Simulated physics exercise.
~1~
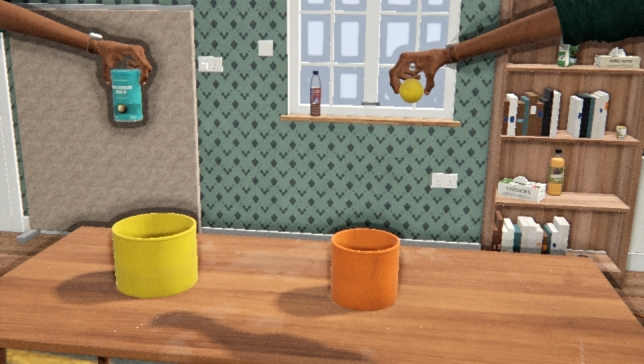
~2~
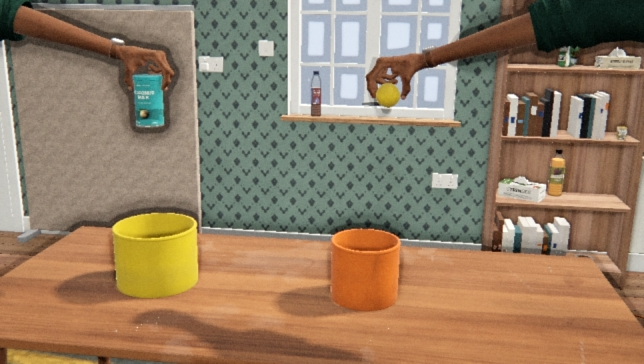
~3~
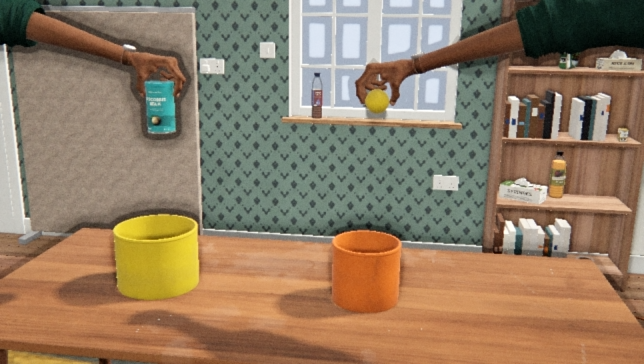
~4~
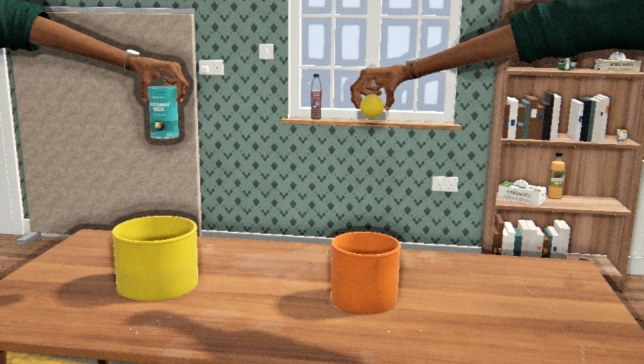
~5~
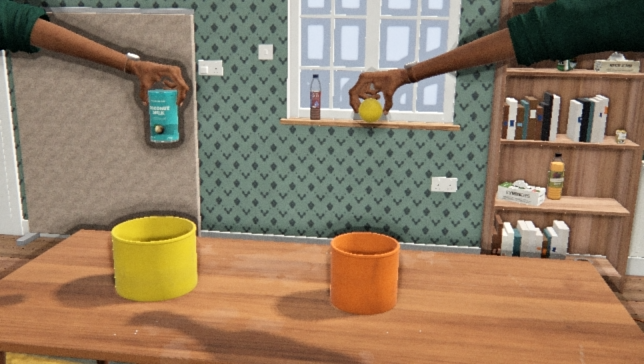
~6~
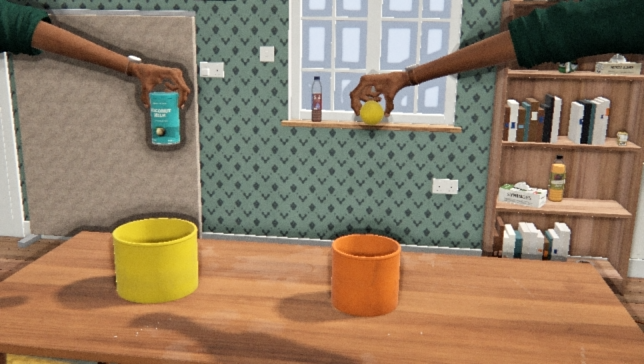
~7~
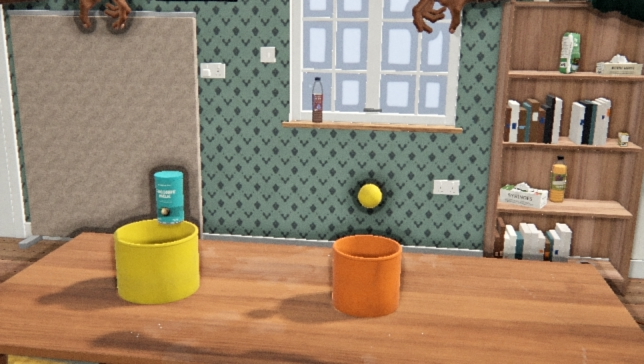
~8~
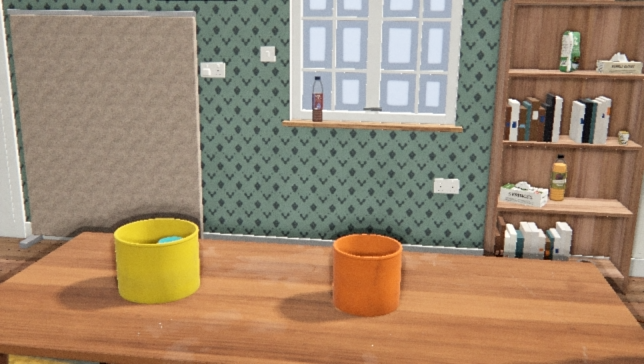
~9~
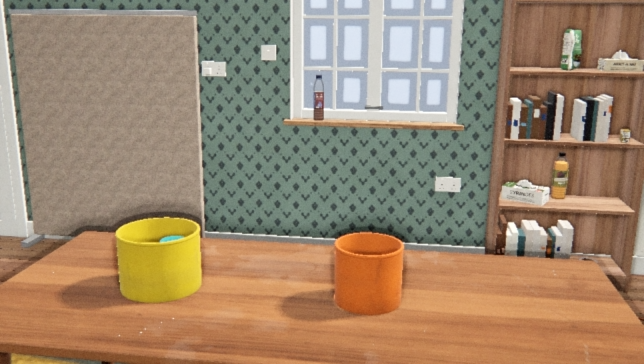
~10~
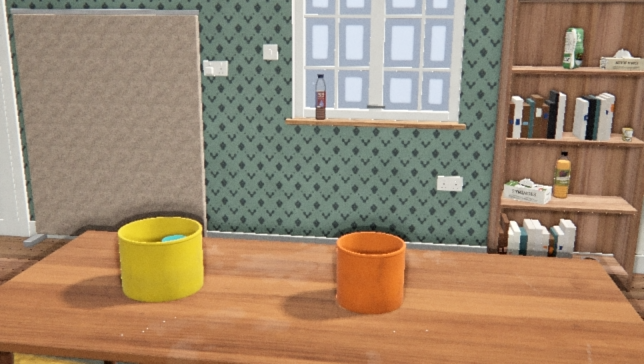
Two hands release a turquoise tin and a lemon, which drop into separate containers below.
